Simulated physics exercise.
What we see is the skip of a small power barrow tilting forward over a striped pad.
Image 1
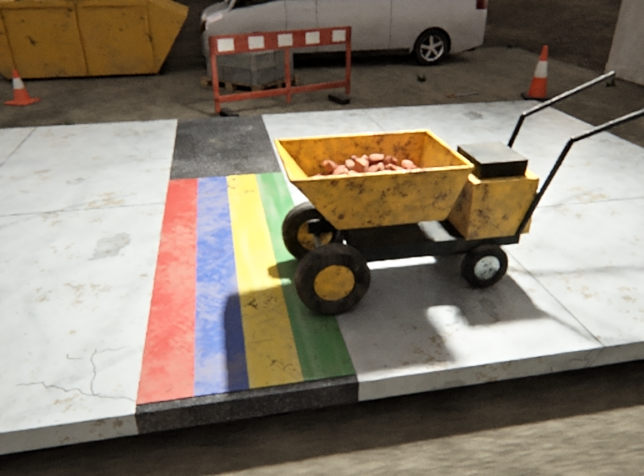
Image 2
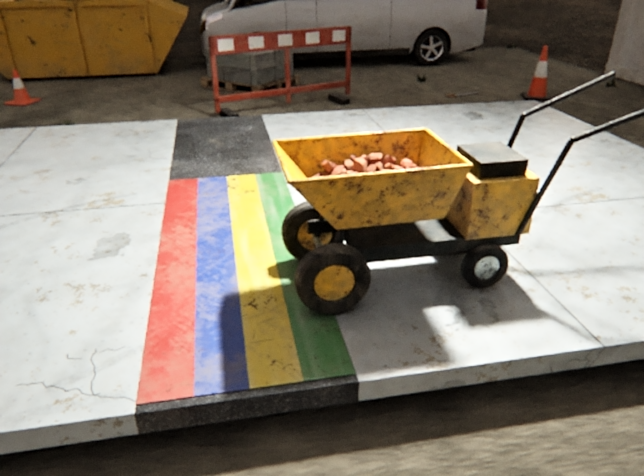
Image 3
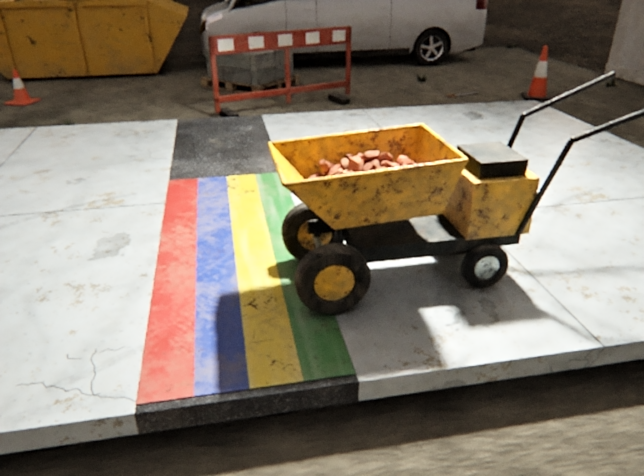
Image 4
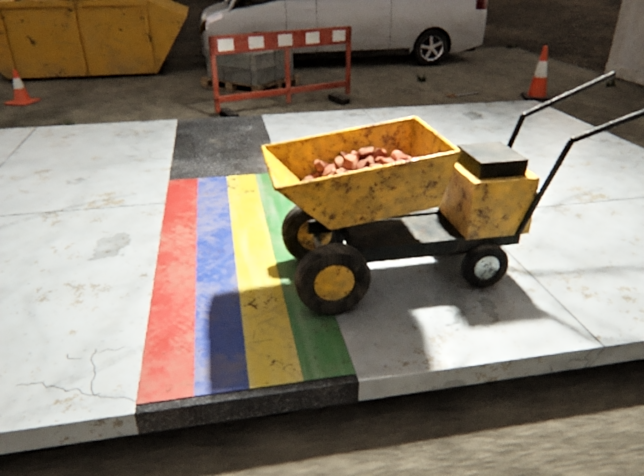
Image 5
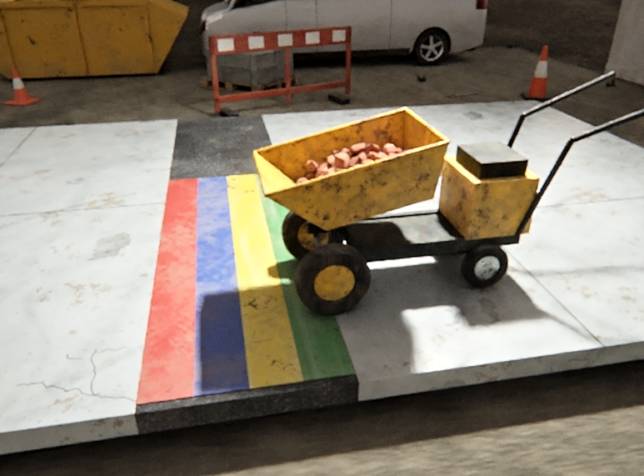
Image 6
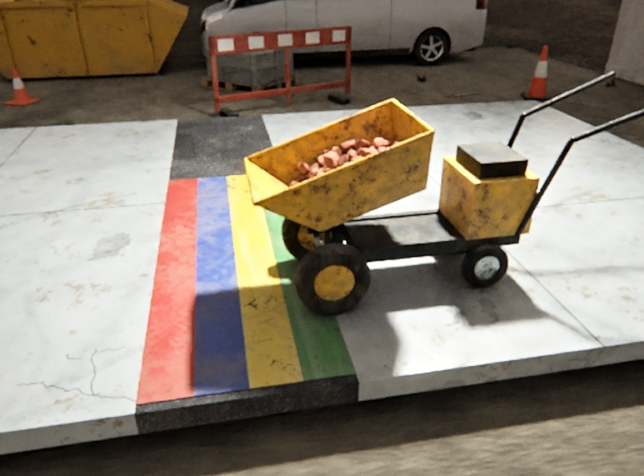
A yellow skip full of reddish rubble on a small power barrow started out level, then tilted steadily forward to the left over red, blue, yellow and green stripes, while the wheels stayed put.
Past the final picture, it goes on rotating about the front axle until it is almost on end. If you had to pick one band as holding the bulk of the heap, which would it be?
I would pick red.
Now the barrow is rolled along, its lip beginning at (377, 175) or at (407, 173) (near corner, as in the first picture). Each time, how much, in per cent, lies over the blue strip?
The first stop gives 30 per cent; the second gives 10 per cent.
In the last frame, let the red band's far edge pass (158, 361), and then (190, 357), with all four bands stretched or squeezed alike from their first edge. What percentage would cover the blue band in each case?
10 % and 0 %, near enough.
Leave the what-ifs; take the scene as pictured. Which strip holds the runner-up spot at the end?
Behind the top strip comes the strip in blue.
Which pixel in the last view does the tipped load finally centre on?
Somewhere around (175, 293) in the final view.
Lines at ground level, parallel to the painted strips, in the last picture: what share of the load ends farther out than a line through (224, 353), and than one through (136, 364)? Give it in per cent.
I'd say some 70 in a hundred, and after that 10 in a hundred.
Shortly afterwards, skip tipped steeply; the whole lot in the skip.
Next, skip tipped right over; the bulk in the skip; a little over the blue strip; a little over the red strip.
Some moments later, skip tipped right over; near a quarter in the skip; near a quarter over the blue strip; near a third over the red strip; near a quarter off the paint.
In the end, skip tipped right over; near a quarter in the skip; none at all over the green strip; none at all over the yellow strip; near a quarter over the blue strip; near a third over the red strip; near a quarter off the paint.
